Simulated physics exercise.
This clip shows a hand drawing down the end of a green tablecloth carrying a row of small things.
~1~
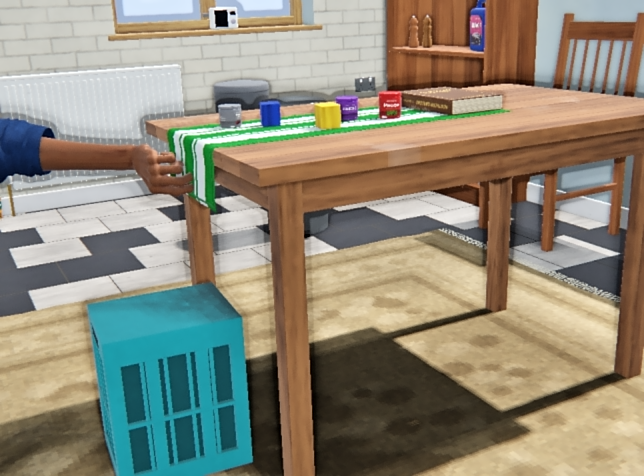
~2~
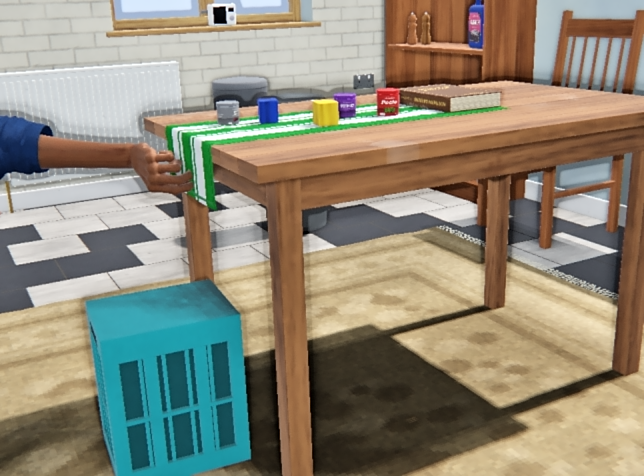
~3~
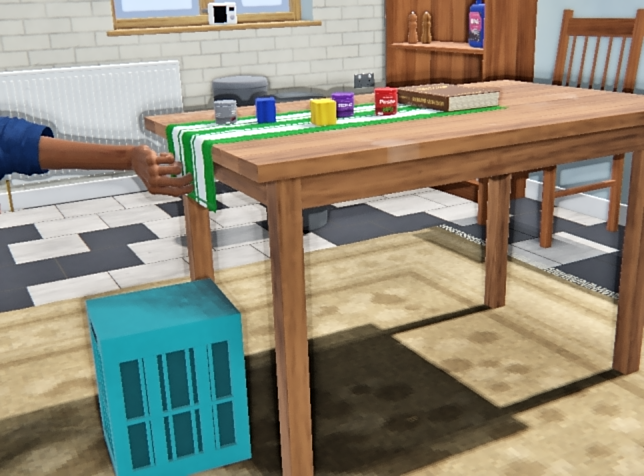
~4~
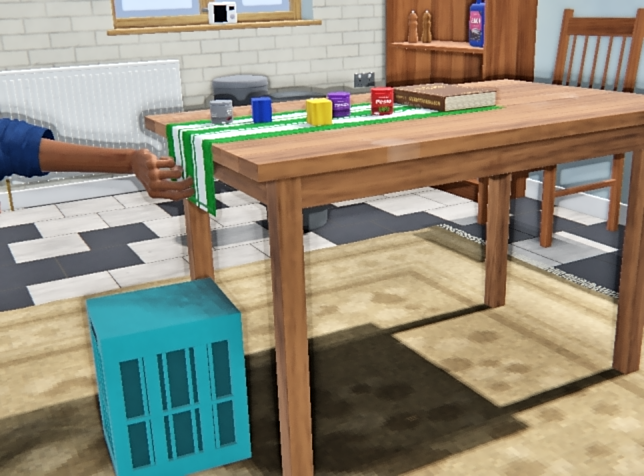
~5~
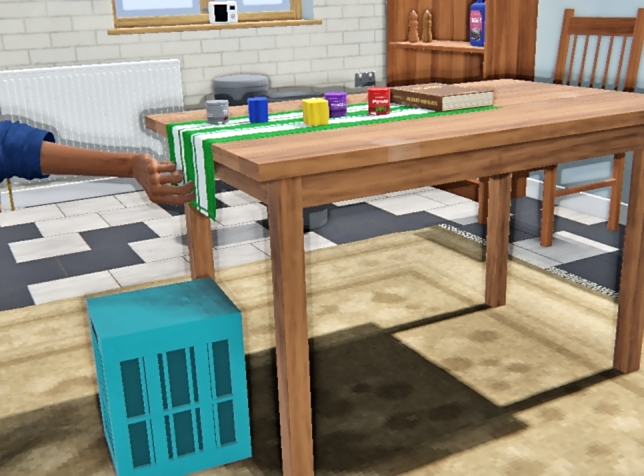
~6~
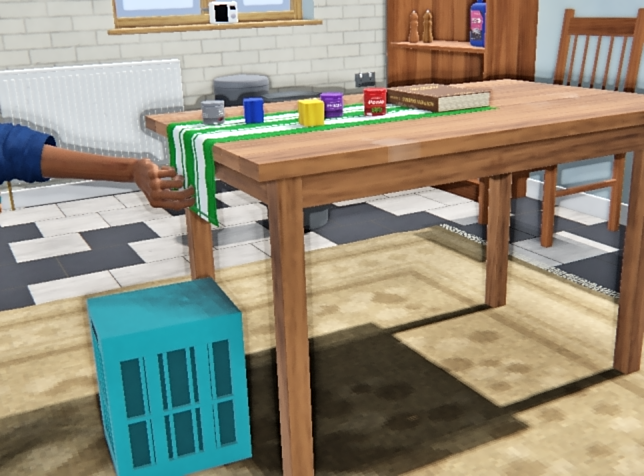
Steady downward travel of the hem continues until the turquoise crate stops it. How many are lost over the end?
Number down: Two.
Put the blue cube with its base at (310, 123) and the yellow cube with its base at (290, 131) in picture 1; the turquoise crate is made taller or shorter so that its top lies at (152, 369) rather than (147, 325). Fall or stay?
The blue cube is lost; the yellow cube is lost.
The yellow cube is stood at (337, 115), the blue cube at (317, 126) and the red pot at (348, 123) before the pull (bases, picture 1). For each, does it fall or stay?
Result - yellow cube retained; blue cube retained; red pot retained.
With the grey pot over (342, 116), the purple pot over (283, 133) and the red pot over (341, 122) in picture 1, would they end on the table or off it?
Grey pot kept, purple pot dropped, red pot kept.
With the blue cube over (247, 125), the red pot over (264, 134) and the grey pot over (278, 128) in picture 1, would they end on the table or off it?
Watch the blue cube go down, the red pot go down and the grey pot go down.
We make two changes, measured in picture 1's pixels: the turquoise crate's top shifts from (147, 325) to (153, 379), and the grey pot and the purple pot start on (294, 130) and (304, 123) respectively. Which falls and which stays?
First the grey pot: It ends off the top. Then the purple pot: It ends off the top.
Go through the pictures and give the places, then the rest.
The first picture shows hem (217, 213); grey pot (230, 105); blue cube (270, 103); yellow cube (327, 104); purple pot (347, 97); red pot (390, 92); top of the crate (147, 325).
The second picture shows hem (217, 210); grey pot (227, 102).
The third picture shows hem (216, 213); blue cube (265, 99).
The fourth picture shows hem (216, 218); yellow cube (319, 101); top of the crate (146, 320).
The fifth picture shows hem (215, 222); purple pot (335, 93).
The sixth picture shows hem (220, 227); grey pot (212, 102); blue cube (253, 99); yellow cube (311, 101); purple pot (331, 94); red pot (375, 89).
Soon after, hem near (197, 273); grey pot gone.
After that, hem on the crate; grey pot and blue cube gone.
In the end, hem on the crate; grey pot and blue cube gone. The table loses two.
